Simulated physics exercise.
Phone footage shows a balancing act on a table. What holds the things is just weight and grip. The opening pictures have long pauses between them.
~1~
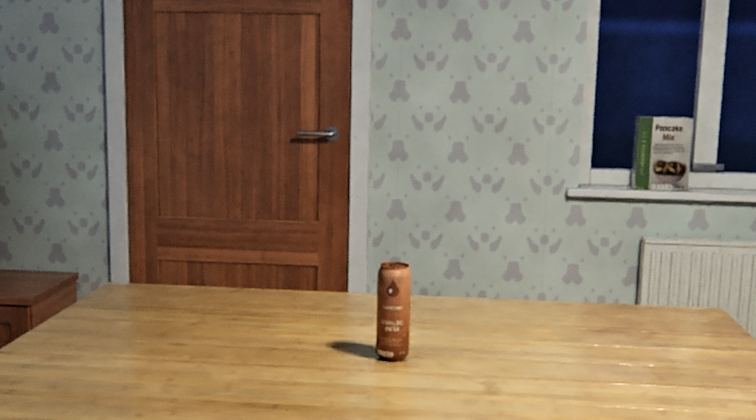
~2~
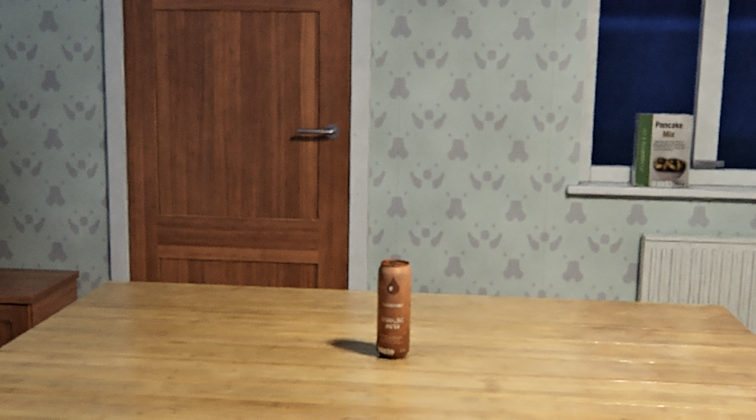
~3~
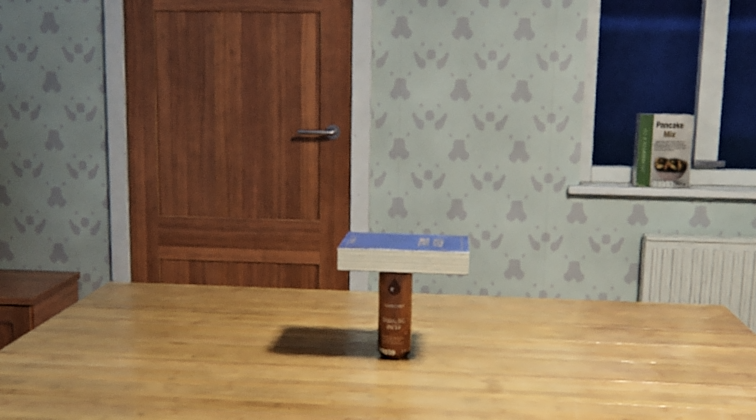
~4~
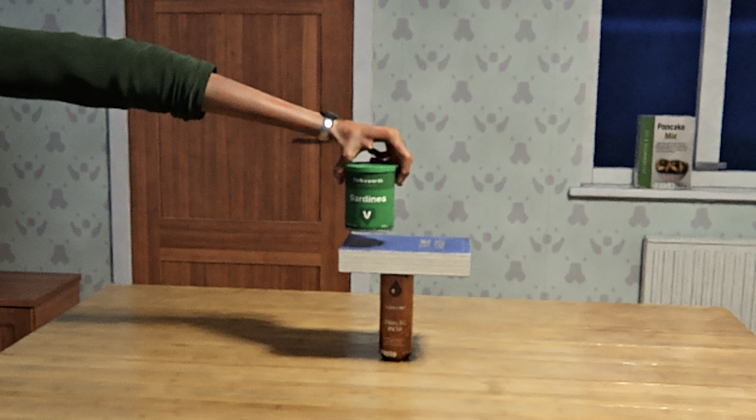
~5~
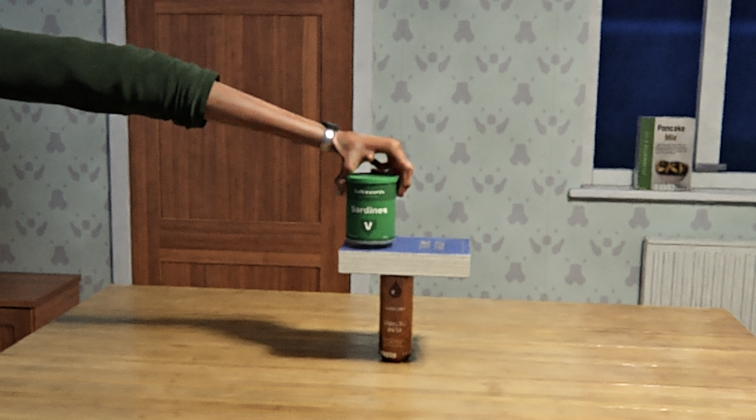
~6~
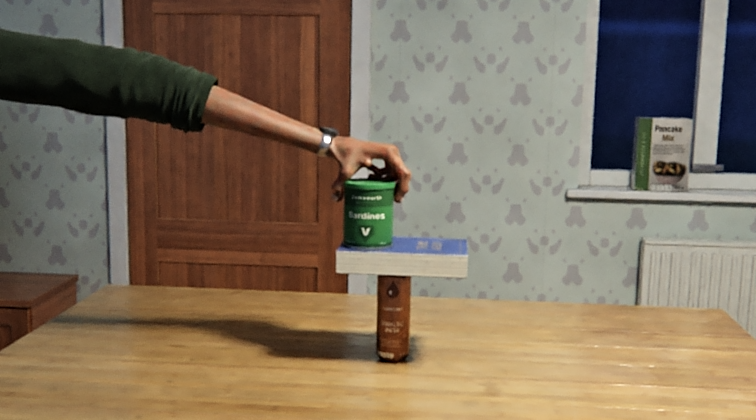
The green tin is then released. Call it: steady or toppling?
Steady.
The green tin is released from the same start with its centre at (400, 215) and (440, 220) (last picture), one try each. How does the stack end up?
Well, the first time it stays put, and the second time it goes over.
Then, 0.80 s past the last view, nothing moves.
Then, 1.70 s past the last view, green tin resting near (368, 214).
Finally, all 3 still in place. Final places as the last picture's camera would see them, green tin near (368, 214). The stack keeps its balance.
